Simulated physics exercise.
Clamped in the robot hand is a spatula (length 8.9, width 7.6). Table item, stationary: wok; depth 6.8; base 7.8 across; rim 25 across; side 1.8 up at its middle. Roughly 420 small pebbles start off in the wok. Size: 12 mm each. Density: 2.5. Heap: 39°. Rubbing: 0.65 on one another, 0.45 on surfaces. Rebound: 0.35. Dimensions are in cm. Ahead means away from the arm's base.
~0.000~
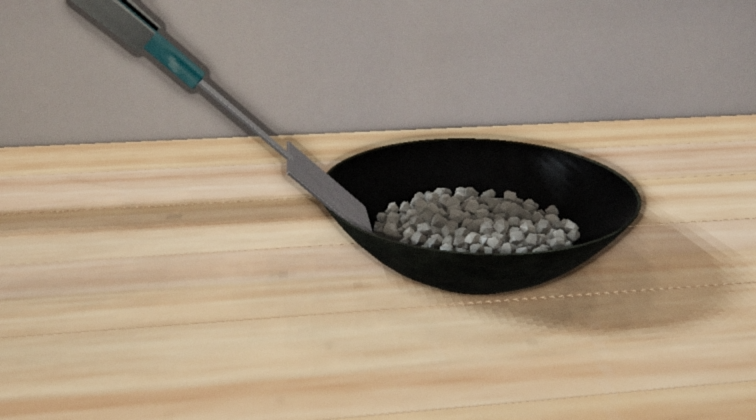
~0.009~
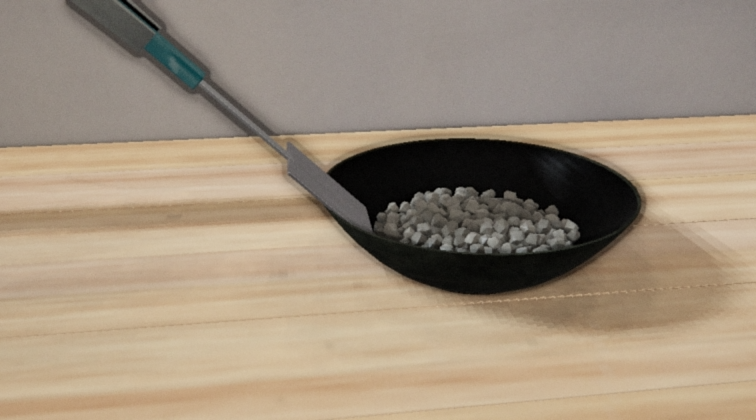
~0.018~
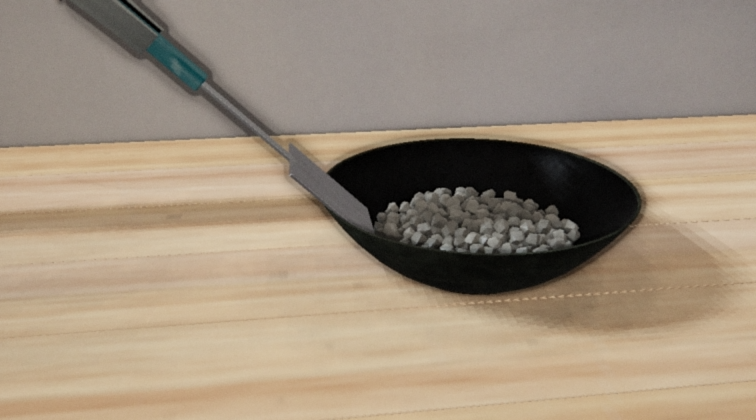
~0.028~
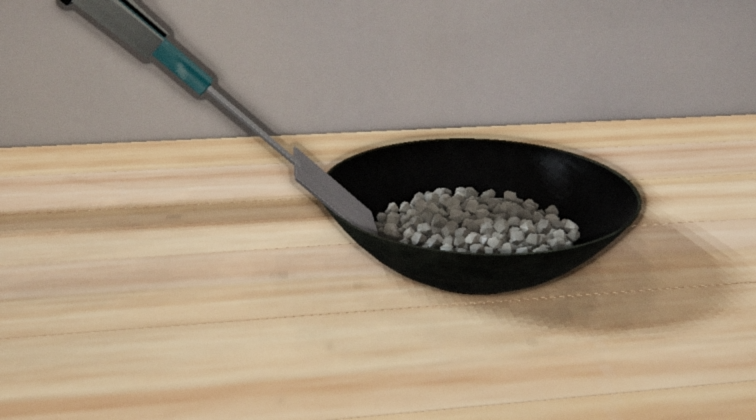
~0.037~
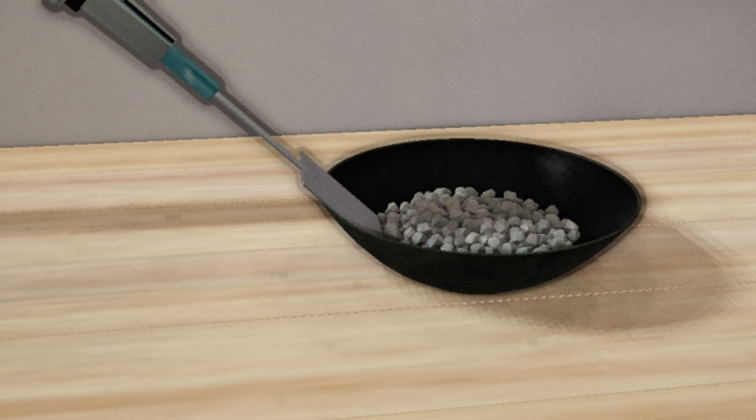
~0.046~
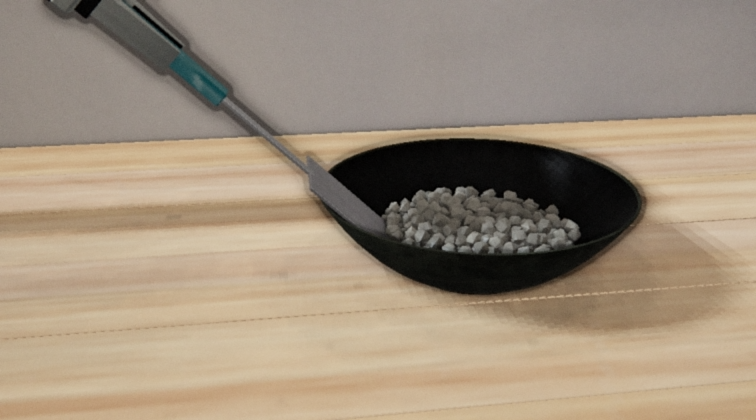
On a pale wooden tabletop, a robot-held spatula with a teal band leaned into a black wok of small grey pebbles and crept slightly right and downward, while the wok and pebbles stayed still.
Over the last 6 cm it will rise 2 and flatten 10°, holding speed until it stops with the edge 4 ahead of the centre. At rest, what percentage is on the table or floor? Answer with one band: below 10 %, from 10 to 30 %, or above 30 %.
Below 10 %.
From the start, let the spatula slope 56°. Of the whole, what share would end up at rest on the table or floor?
I'd put it at about 5 per cent.
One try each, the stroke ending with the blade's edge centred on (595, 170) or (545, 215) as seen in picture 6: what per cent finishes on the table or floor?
Respectively about 50 and 20 percent end on the table or floor.
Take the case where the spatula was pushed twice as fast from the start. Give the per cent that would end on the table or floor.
Roughly 10 per cent, I'd say.
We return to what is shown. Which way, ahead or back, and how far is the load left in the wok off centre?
It sits near 5.0 centimetres ahead of centre.
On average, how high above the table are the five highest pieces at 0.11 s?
They are near 7 cm up.
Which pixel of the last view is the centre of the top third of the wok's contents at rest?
Pixel position: Approx. (565, 194).
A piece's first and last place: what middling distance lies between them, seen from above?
Some 5 cm.
After 0.11 s, sloping 45°, highest piece 7 above the table; 425 in the wok.
After 0.18 s, sloping 40°, highest piece 9 above the table; 422 in the wok, 3 on the blade or in flight.
After 0.41 s, sloping 35°, highest piece 8 above the table; 416 in the wok, 8 on the table or floor, 1 on the blade or in flight.
After 1.46 s, sloping 35°, highest piece 8 above the table; 416 in the wok, 9 on the table or floor.
At rest, 416 in the wok, 9 on the table or floor. That is 2 % on the table or floor.
